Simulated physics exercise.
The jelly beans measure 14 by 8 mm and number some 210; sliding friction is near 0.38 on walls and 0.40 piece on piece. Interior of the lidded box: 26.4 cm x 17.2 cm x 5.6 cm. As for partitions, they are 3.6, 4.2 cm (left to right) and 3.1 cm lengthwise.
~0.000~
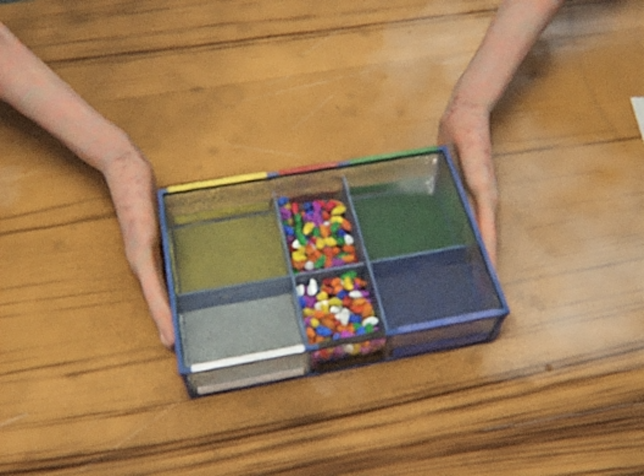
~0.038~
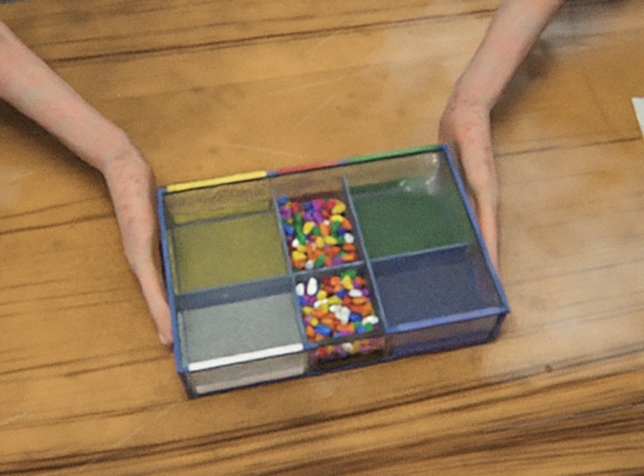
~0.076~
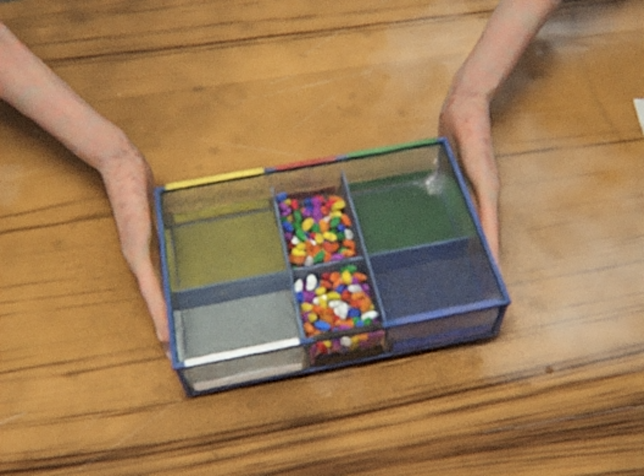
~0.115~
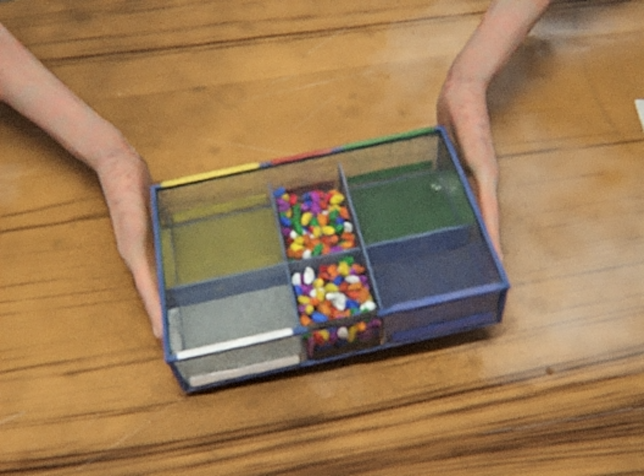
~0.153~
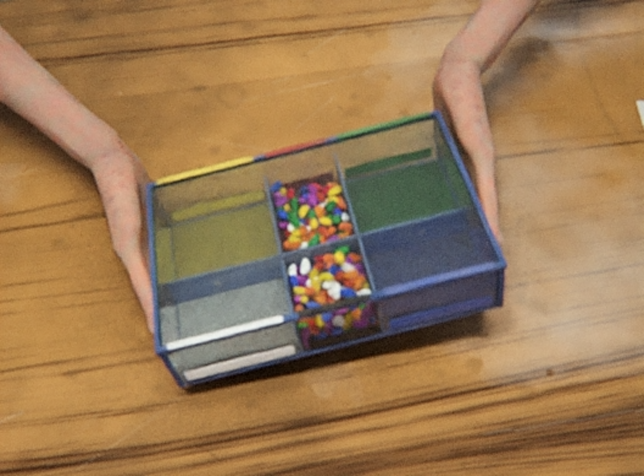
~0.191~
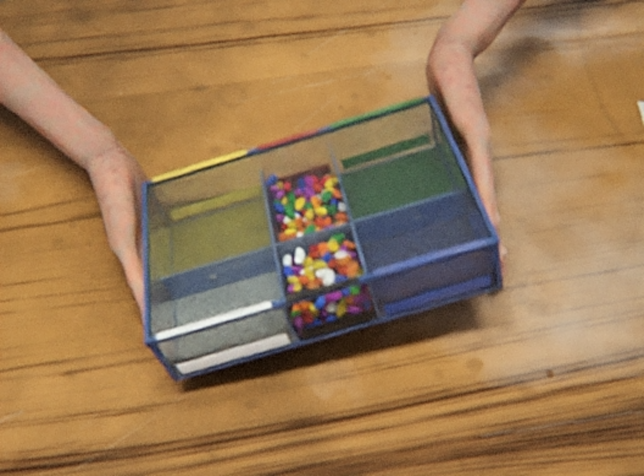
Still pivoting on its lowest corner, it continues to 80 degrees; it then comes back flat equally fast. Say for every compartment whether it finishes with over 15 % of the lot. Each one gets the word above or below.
Results: Red above; blue below; green below; yellow above; white below; black above.
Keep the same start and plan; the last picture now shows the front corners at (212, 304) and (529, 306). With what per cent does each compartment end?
Final shares: Red 35%, blue 5%, green 10%, yellow 0%, white 0%, black 50%.
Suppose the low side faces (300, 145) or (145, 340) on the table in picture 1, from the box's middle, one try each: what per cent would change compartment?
I'd put it at about 35 per cent for the first tilt and about 40 per cent for the second.
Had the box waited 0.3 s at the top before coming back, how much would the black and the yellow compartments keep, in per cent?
Result - black: 30 %; yellow: 35 %.
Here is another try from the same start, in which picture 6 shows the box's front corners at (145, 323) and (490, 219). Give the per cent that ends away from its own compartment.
That would be some 45 in a hundred.
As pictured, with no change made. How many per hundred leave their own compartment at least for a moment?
About 40 per cent.
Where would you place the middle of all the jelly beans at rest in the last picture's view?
(291, 239).
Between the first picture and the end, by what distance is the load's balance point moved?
I'd say close to 6.0 cm in total.
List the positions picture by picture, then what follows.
In the first frame, box tilt 0 degrees, front corners at (184, 370) and (504, 310); red 40 %, black 60 %.
In the second frame, box tilt 1 degrees, front corners at (182, 368) and (504, 308).
In the third frame, box tilt 3 degrees, front corners at (178, 364) and (505, 300), lowest corner left back.
In the fourth frame, box tilt 7 degrees, front corners at (170, 358) and (504, 285), lowest corner left back.
In the fifth frame, box tilt 12 degrees, front corners at (161, 349) and (500, 264), lowest corner left back.
In the sixth frame, box tilt 17 degrees, front corners at (151, 340) and (493, 240), lowest corner left back; red 40 %, black 60 %. The box's pace is about 130 degrees a second.
Then, at 0.78 s, tilt 79 degrees; red 40 %, yellow 10 %, black 50 %.
Then, at 1.17 s, tilt 34 degrees; red 35 %, yellow 35 %, black 30 %.
Then, at 1.64 s, tilt 0 degrees; red 35 %, yellow 35 %, black 30 %.
At rest (2.6 s), red 35 %, blue 0 %, green 0 %, yellow 35 %, white 0 %, black 30 %.
